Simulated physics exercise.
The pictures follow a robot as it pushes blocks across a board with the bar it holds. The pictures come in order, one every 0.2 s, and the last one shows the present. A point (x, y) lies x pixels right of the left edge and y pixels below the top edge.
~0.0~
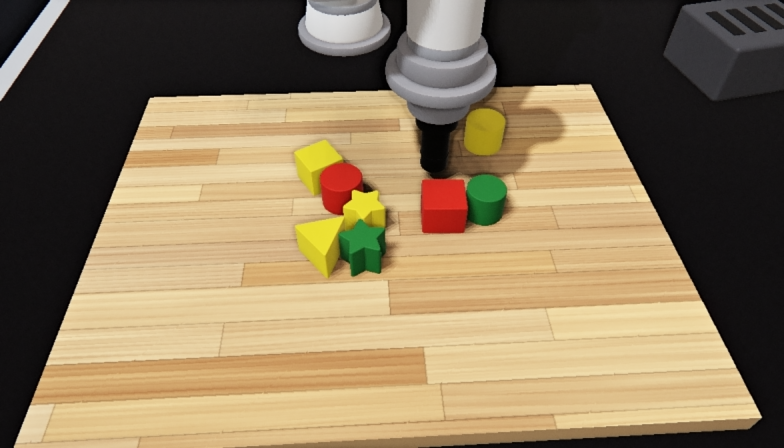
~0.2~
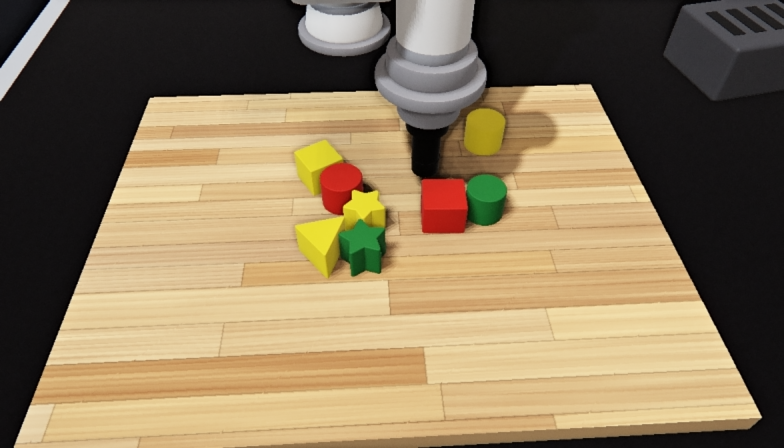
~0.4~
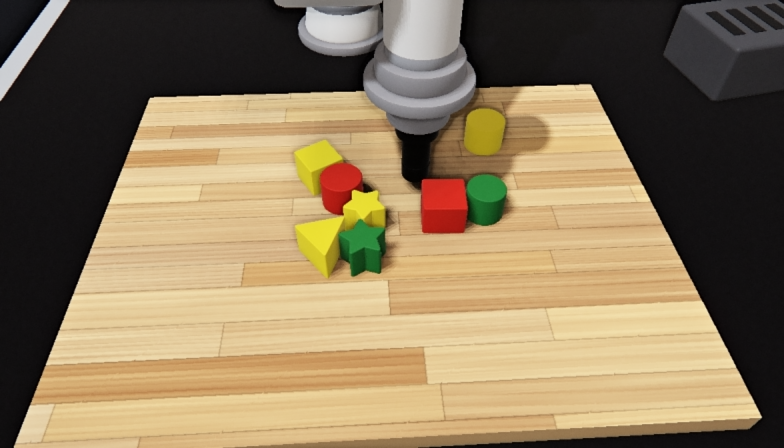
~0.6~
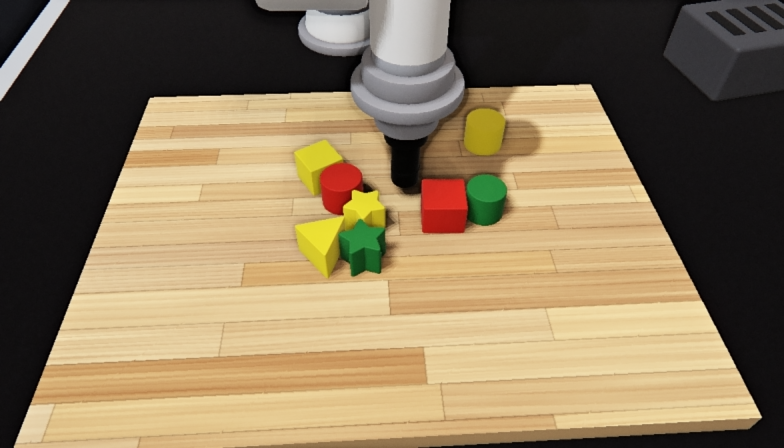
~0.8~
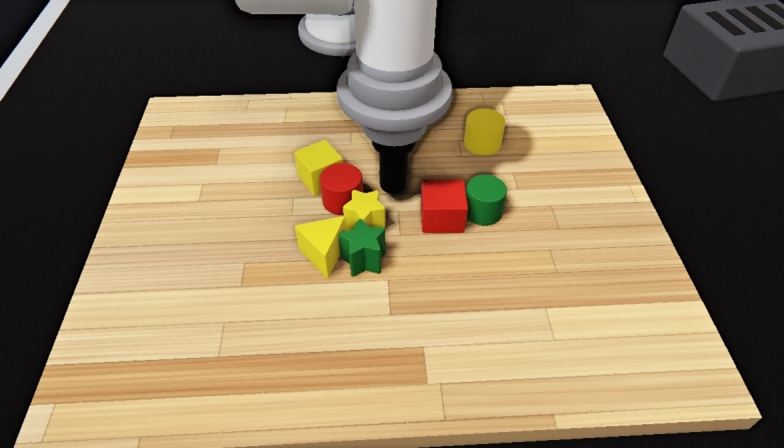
On a wooden board, a robot arm moves slightly left between colored blocks that stay still.
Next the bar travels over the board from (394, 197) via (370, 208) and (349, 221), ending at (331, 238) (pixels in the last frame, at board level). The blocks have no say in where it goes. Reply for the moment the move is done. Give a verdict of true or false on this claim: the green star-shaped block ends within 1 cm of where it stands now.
The statement is false.
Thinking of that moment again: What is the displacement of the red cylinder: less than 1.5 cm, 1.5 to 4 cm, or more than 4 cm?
I'd go with 1.5 to 4 cm for this block.
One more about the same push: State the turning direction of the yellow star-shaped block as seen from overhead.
It is turned anticlockwise.
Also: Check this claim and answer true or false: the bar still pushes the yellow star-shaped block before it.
That claim is false.
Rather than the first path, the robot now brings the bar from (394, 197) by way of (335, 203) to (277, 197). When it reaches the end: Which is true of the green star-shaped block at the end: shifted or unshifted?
It keeps its position.
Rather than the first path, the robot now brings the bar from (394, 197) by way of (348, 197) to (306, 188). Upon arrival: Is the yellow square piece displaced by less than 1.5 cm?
That would be a no.
On the path given first. Halfway along, bar (359, 202); red cylinder (326, 179); green star-shaped block (360, 240), turned 15° anticlockwise; yellow star-shaped block (360, 211).
At the end, bar (330, 226); yellow triangle (317, 243), turned 55° clockwise; red cylinder (321, 181); green star-shaped block (365, 256), turned 20° anticlockwise; yellow star-shaped block (352, 227), turned 55° anticlockwise.
